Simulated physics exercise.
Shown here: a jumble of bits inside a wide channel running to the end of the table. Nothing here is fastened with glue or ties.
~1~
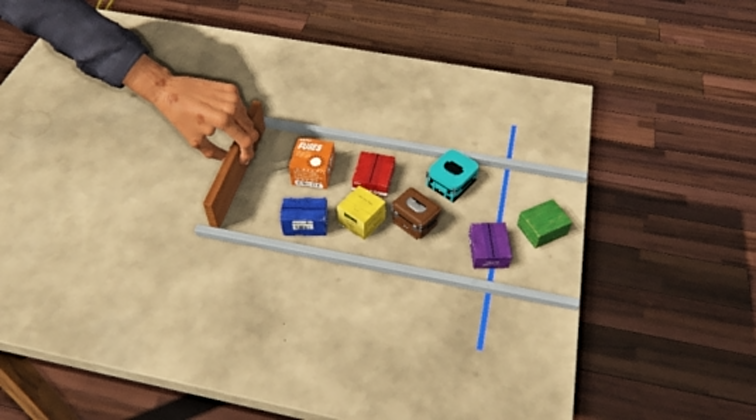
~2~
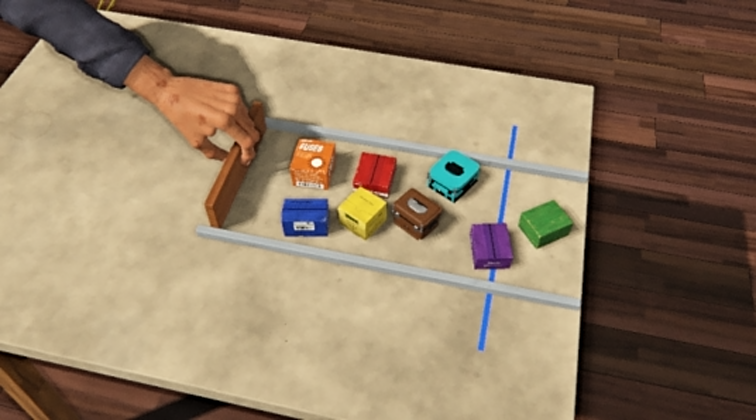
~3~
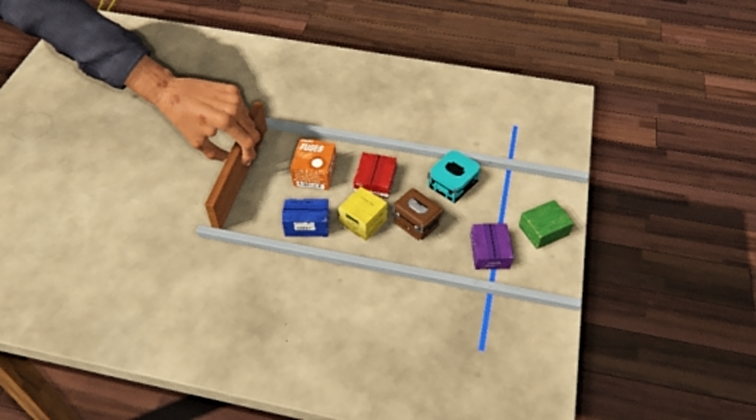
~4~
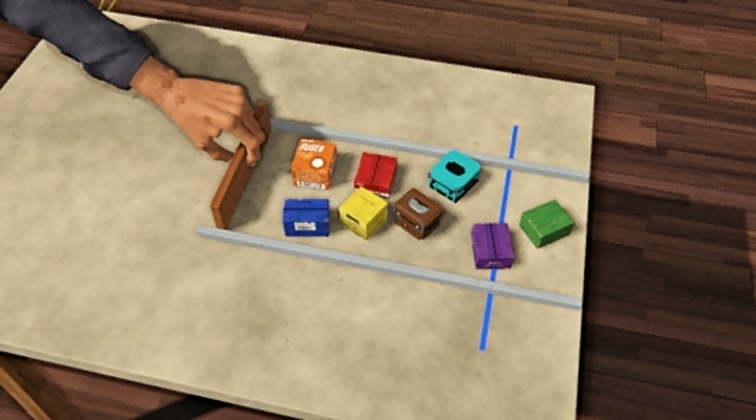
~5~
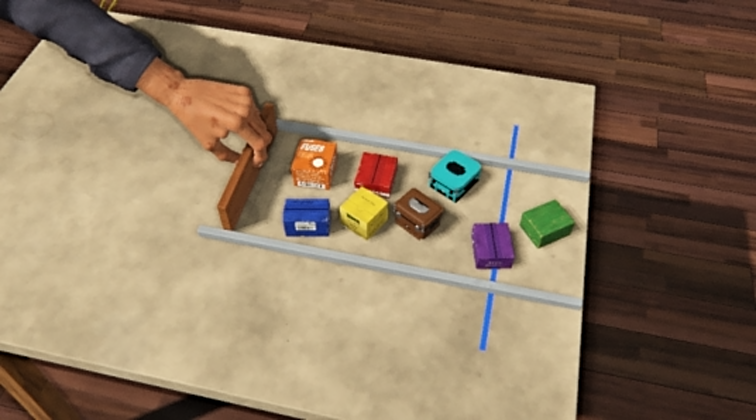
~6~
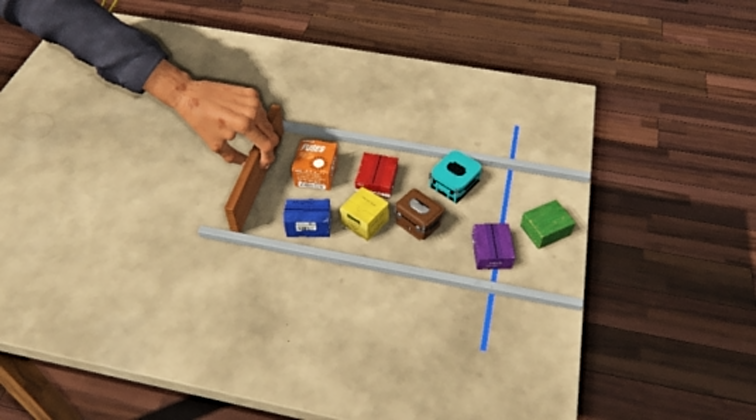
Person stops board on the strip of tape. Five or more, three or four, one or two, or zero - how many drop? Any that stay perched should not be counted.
One to two lost.
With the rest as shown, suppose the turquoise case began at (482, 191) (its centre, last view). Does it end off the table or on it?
Here the turquoise case winds up off.
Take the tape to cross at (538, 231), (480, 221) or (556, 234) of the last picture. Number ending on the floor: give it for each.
The counts would be 5, 0 and 5.
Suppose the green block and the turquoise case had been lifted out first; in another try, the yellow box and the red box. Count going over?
0, then 0.
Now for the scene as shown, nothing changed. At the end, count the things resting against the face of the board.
At rest, 3 are in contact.
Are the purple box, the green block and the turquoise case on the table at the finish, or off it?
The purple box does not fall; the green block drops off; the turquoise case tumbles off.
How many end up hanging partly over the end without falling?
Tally: 0.
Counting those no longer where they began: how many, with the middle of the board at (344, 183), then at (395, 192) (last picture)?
First position 5; second position 7.
Early on, none off yet; green block at rest near (547, 224); purple box at rest near (493, 246); turquoise case at rest near (456, 176).
A while later, none off yet; green block at rest near (547, 224); purple box travelled a little near (504, 255); turquoise case travelled about its own width near (496, 177).
Further along, none off yet; green block moving near (556, 225); purple box travelled about its own width near (514, 267); turquoise case travelled well along near (558, 187).
Finally, the number that fall off is one or two; lost, turquoise case and green block.
